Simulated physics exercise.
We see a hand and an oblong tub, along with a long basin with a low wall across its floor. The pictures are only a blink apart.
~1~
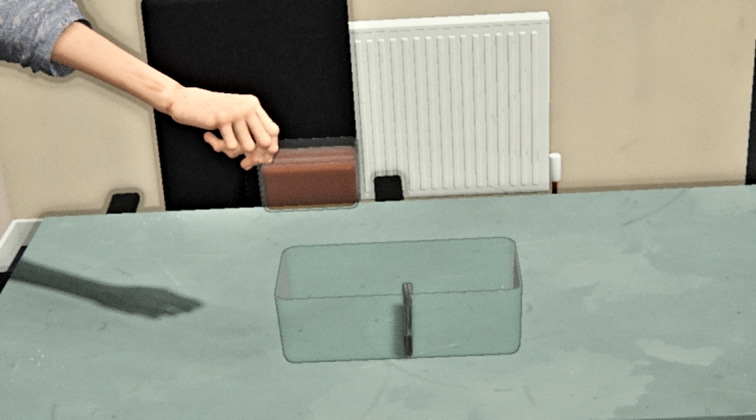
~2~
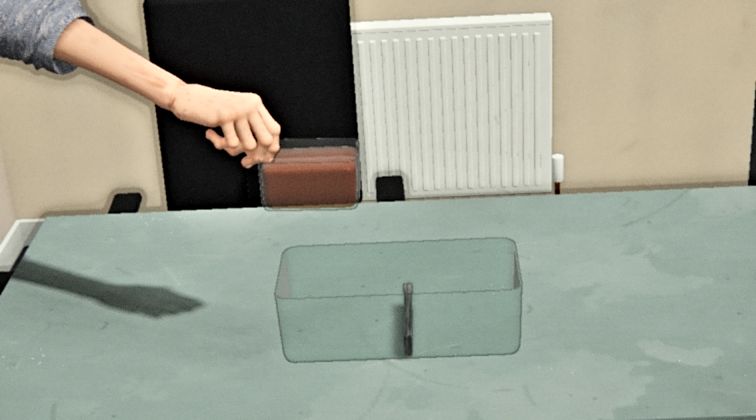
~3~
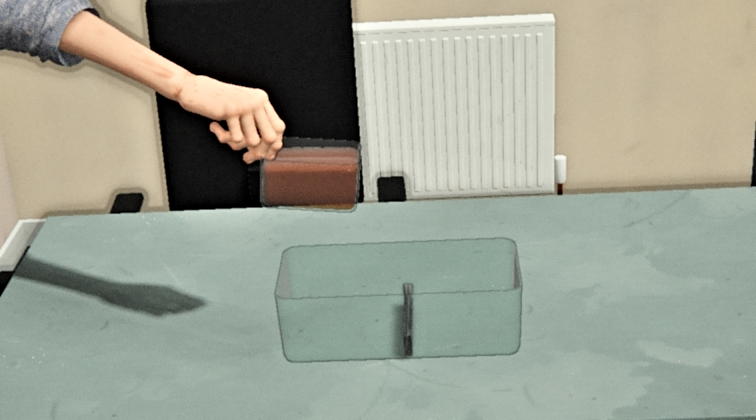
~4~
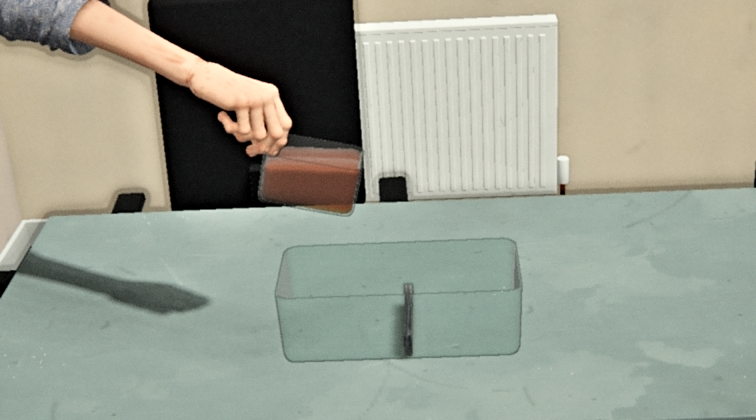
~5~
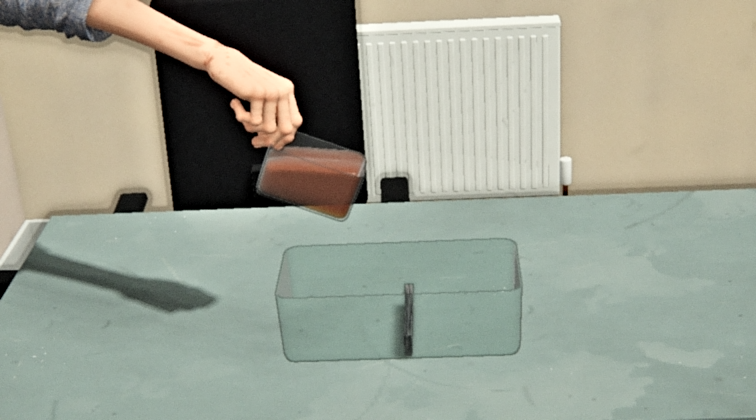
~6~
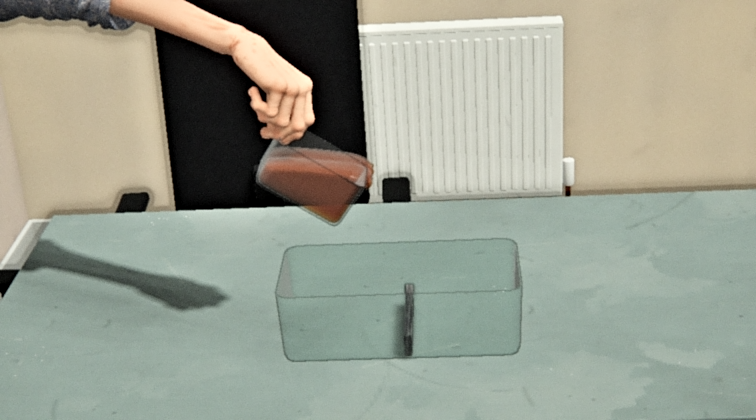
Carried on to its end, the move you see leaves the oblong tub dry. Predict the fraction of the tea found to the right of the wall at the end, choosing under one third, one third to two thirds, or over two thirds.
Prediction: One third to two thirds.
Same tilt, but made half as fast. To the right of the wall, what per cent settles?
About 70 per cent would end up there.
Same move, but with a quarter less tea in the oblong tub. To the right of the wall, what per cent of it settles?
Best guess: Around 45 %.
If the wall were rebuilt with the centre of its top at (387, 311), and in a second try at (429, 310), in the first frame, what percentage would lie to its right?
Try 1: Some 75 %; try 2: 20 %.
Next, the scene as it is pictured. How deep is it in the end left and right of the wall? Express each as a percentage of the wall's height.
I'd put the left at about 30 and the right at about 40.
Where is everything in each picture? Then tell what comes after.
In the first frame, it leans 0°; its right rim is at (357, 150); the tea meets the walls at (262, 159) and (356, 154); the long basin's rim runs from (279, 274) to (518, 263); the wall's top is at (407, 310).
In the second frame, it leans 2°; its right rim is at (358, 151); the tea meets the walls at (263, 158) and (357, 155).
In the third frame, it leans 6°; its right rim is at (360, 155); the tea meets the walls at (264, 158) and (358, 156).
In the fourth frame, it leans 13°; its right rim is at (362, 160); the tea meets the walls at (266, 156) and (361, 158).
In the fifth frame, it leans 23°; its right rim is at (365, 169); the tea meets the walls at (266, 160) and (365, 163); 1 per cent is over the edge.
In the sixth frame, it leans 34°; its right rim is at (365, 178); the tea meets the walls at (266, 157) and (365, 171); 6 per cent is over the edge.
A moment on, the oblong tub is tipped on its side and 22 per cent is still to pour, 3 is left of the wall and 28 right of it.
Next, the oblong tub is tipped right over and 4 per cent is still to pour, 30 is left of the wall and 59 right of it.
Then the oblong tub is tipped right over and 0 per cent is still to pour, 40 is left of the wall and 56 right of it.
Later the oblong tub is tipped right over and 0 per cent is still to pour, 42 is left of the wall and 57 right of it.
Finally, 42 per cent lies left of the wall, 57 right of it and 2 outside.
